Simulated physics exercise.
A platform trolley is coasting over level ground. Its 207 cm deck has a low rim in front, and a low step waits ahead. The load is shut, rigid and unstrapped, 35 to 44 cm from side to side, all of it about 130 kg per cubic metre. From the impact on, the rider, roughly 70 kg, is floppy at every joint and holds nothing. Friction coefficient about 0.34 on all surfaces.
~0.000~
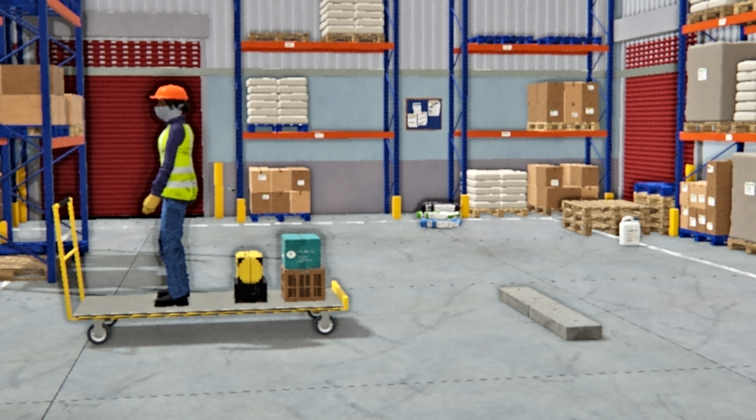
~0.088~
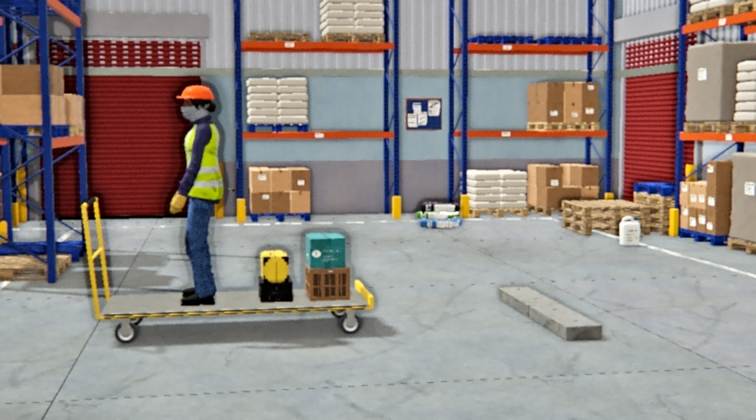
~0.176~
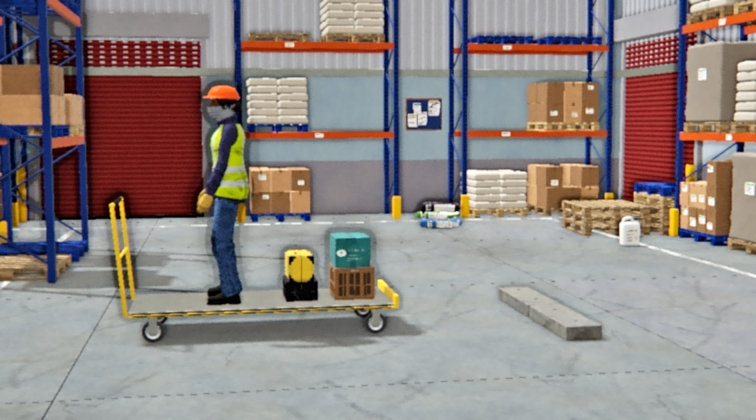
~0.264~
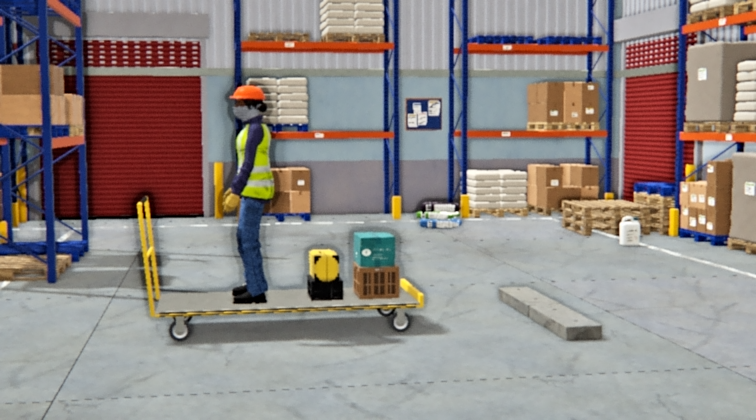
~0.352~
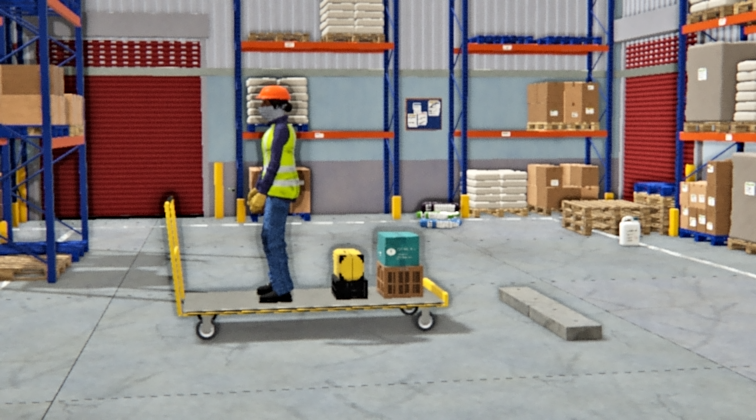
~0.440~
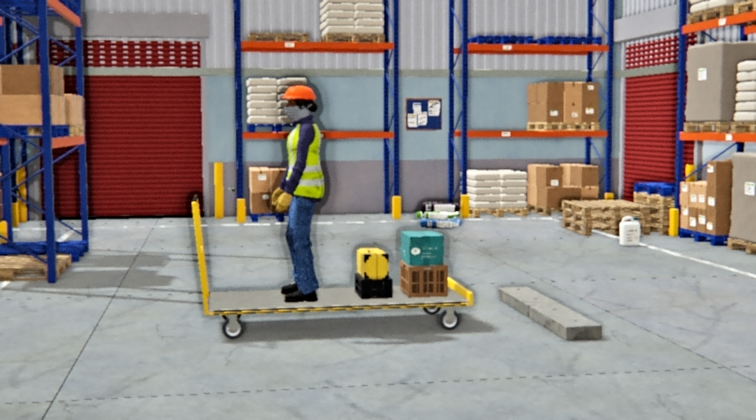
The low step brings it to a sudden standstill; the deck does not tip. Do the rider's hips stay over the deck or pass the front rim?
The rider's hips go over the front rim.
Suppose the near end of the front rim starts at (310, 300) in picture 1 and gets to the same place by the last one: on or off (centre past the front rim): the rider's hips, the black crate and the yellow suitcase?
Then hips off, black on, yellow on.
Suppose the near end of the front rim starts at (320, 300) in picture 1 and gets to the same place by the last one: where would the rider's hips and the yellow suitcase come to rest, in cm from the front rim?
Then hips 50 past, yellow 110 past.
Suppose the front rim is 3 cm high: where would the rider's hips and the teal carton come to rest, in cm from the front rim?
In that case hips 20 past, teal 120 past.
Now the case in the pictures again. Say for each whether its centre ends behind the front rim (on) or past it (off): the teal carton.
In the end: Teal off.
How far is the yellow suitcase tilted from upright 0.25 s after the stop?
Roughly 10° from upright.
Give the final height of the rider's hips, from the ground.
Some 20 cm up.
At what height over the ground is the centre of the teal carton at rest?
Roughly 15 cm above it.
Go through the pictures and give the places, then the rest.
Hips (178, 189), teal carton (301, 251), rim corner (346, 305); 171 cm short of the stop, in the first frame.
Hips (204, 188), teal carton (325, 251), rim corner (372, 304); 151 cm short of the stop, in the second frame.
Hips (230, 188), teal carton (350, 250), rim corner (397, 303); 131 cm short of the stop, in the third frame.
Hips (255, 188), teal carton (374, 249), rim corner (422, 302); 110 cm short of the stop, in the fourth frame.
Hips (280, 187), teal carton (398, 249), rim corner (447, 302); 90 cm short of the stop, in the fifth frame.
Hips (305, 187), teal carton (422, 248), rim corner (471, 301); 69 cm short of the stop. Speed about 2.3 m/s, in the sixth frame.
After 0.74 s the deck stops.
After 0.99 s the rider's hips are 68 cm behind the rim, near (462, 208) in the last picture's view.
After 1.29 s the rider's hips are 21 cm behind the rim, near (516, 245) in the last picture's view.
After 1.74 s the rider's hips are 13 cm past the rim, near (553, 257) in the last picture's view.
Final state at 2.5 s, past the rim, teal carton and the rider's hips; behind it, brown crate, yellow suitcase and black crate.
